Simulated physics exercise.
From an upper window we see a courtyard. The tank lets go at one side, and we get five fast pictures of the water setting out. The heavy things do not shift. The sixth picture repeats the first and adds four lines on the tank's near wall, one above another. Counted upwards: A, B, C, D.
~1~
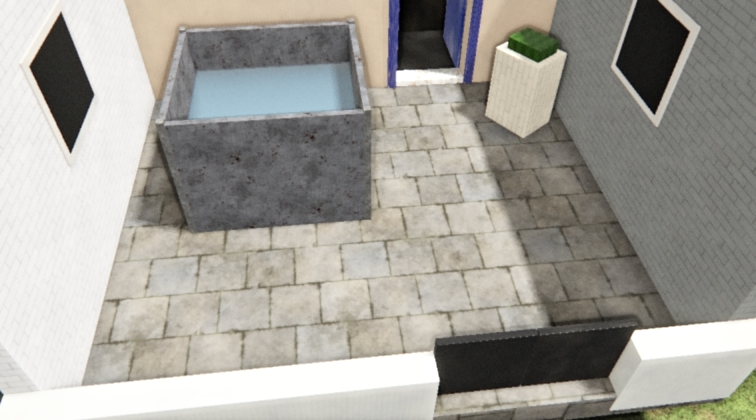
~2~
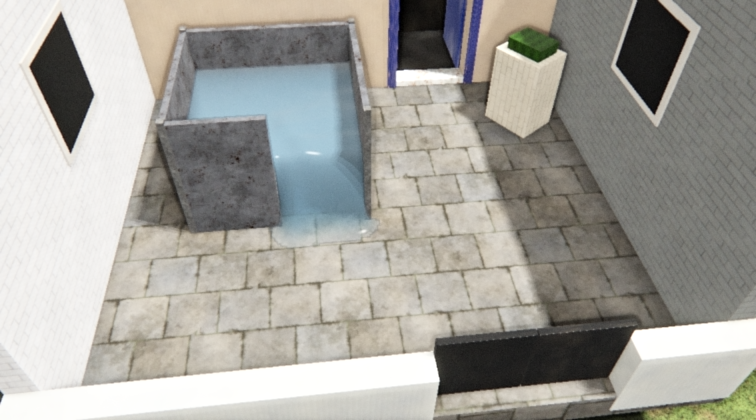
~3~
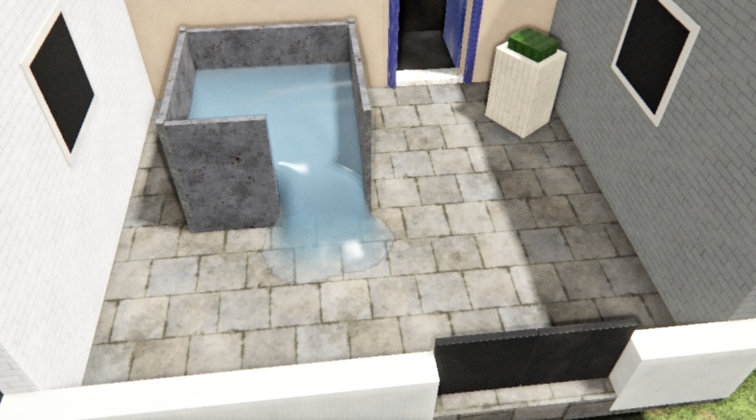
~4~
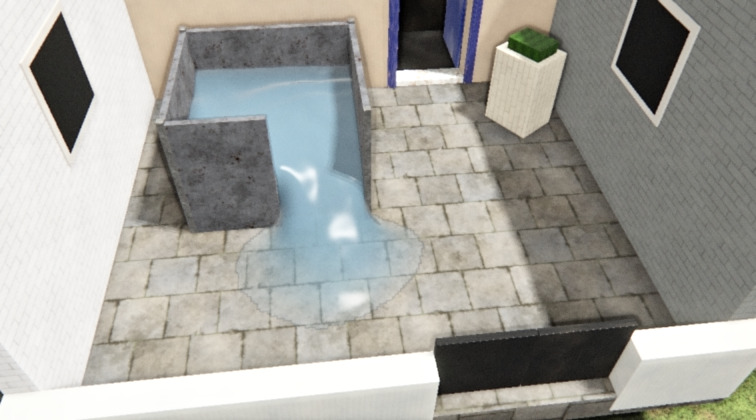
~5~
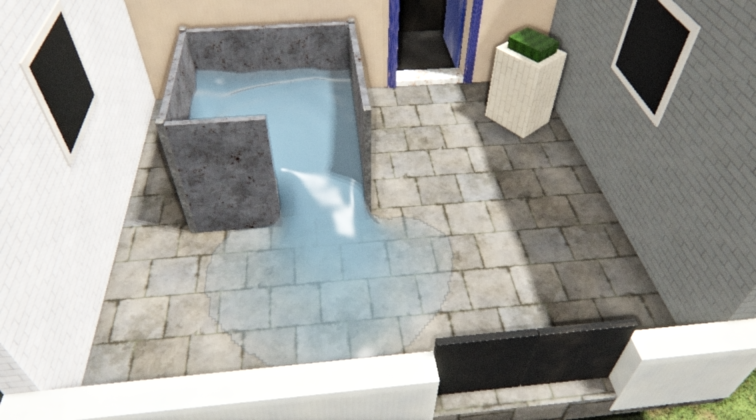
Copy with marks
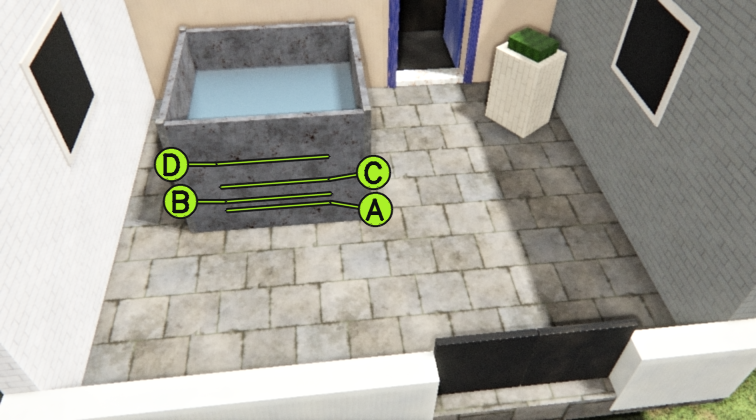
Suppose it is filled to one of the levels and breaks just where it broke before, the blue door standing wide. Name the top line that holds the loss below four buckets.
Level C.
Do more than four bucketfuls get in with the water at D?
Yes.
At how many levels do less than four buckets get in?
Three.
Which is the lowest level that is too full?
That would be D.
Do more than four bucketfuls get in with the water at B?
No.
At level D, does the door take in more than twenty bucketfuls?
No.
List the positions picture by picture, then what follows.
Water in the tank at rest, its middle at (273, 107); foot of the blue doorway at (429, 84); shut gate at (533, 338), in the first picture.
Front seen at (369, 225), 1 % of the ground wet, in the second picture.
Front seen at (299, 274), 4 % of the ground wet, in the third picture.
Front seen at (307, 309), 8 % of the ground wet, in the fourth picture.
Front seen at (432, 293), 16 % of the ground wet, in the fifth picture.
On the marked copy, A at (279, 206); B at (278, 197); C at (275, 183); D at (272, 160); from the bottom up A, B, C, D.
If A is chosen, nothing gets over.
If B is chosen, nothing gets over.
If C is chosen, a splash gets over, under a bucket.
If D is chosen, about 8 bucketfuls get in.
